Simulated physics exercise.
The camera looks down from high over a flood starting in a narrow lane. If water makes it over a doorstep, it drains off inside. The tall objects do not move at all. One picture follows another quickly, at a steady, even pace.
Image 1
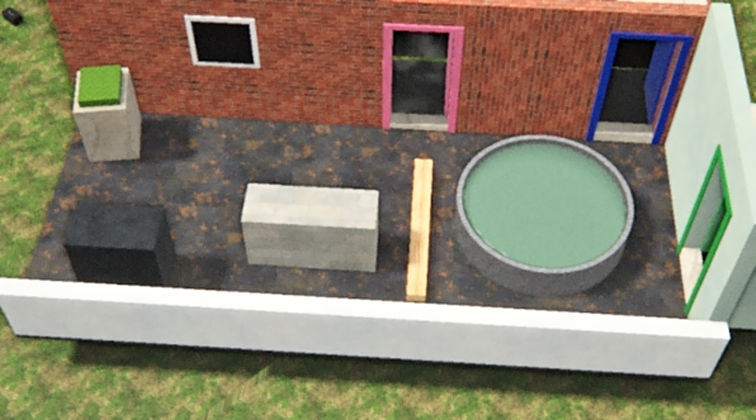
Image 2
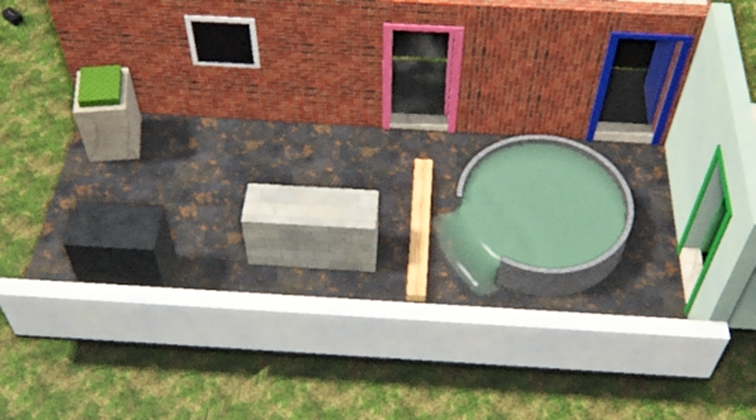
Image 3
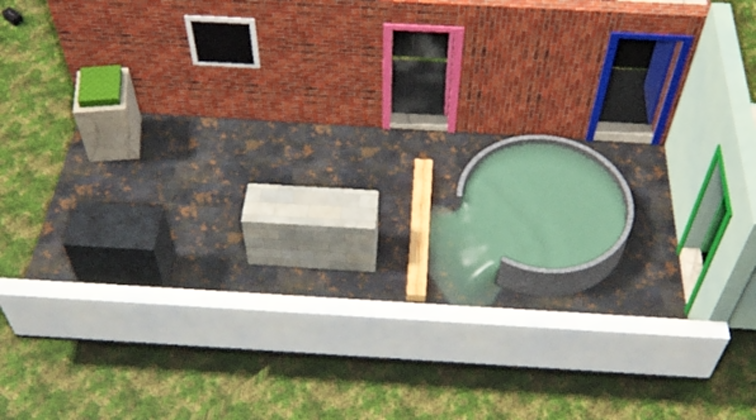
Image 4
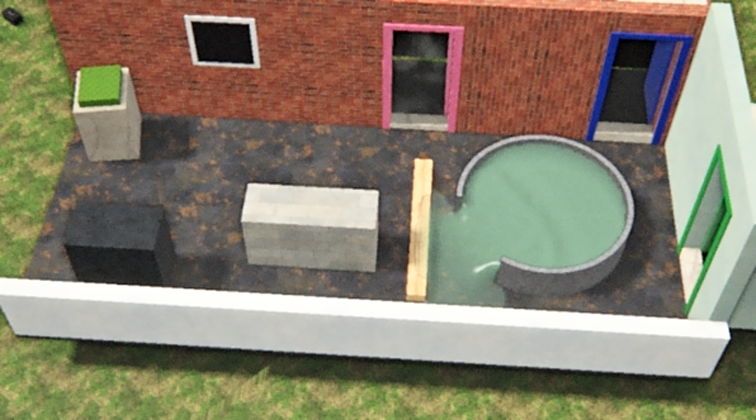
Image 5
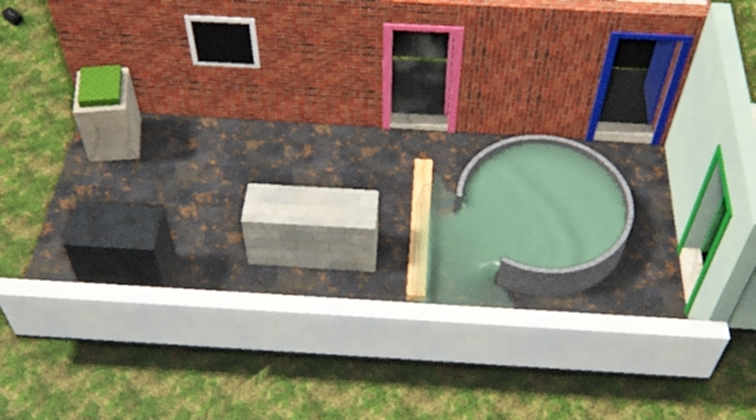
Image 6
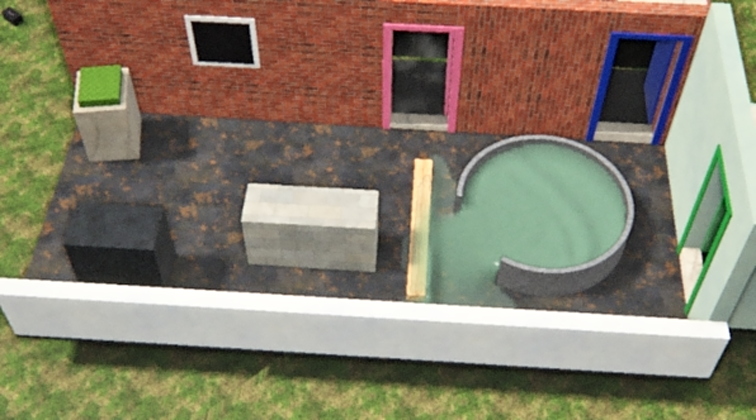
A narrow paved lane beside a brick wall is seen from high above, the view unmoving. A green-topped pale block and a black block stand at left, a grey block and a wooden beam near the middle, and a round grey tank of green water at right, below pink and blue doorframes. The tank's lower-left side opens, and water pours out leftward to the beam and spreads along it.
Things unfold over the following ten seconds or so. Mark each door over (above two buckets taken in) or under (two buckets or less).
Blue door: Under. Green door: Under. Pink door: Under.
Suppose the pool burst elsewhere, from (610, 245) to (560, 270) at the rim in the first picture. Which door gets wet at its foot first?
My answer: The green one.
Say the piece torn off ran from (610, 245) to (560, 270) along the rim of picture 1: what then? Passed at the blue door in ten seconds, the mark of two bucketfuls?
From what I can tell, blue overshoots.
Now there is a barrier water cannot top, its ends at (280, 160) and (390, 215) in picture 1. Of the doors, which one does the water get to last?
The blue door.
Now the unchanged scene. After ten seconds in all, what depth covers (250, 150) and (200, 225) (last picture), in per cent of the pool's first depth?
In order: About 10 and 4 percent.
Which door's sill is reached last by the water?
It's the blue door.
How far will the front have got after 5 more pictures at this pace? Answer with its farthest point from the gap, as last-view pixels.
Somewhere around (255, 322).
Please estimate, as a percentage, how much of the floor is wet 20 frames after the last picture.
That works out to some 65 in a hundred.
A moment on, water covers 20 % of the floor; the blue door not reached, the green door not reached, the pink door not reached.
Next, water covers 45 % of the floor; the blue door not reached, the green door not reached, the pink door wet at the sill, nothing in.
Then, water covers 65 % of the floor; the blue door wet at the sill, nothing in, the green door wet at the sill, nothing in, the pink door under two buckets in.
Later, water covers 80 % of the floor; the blue door wet at the sill, nothing in, the green door wet at the sill, nothing in, the pink door under two buckets in.
In the end, water covers 90 % of the floor; the blue door wet at the sill, nothing in, the green door wet at the sill, nothing in, the pink door under two buckets in.
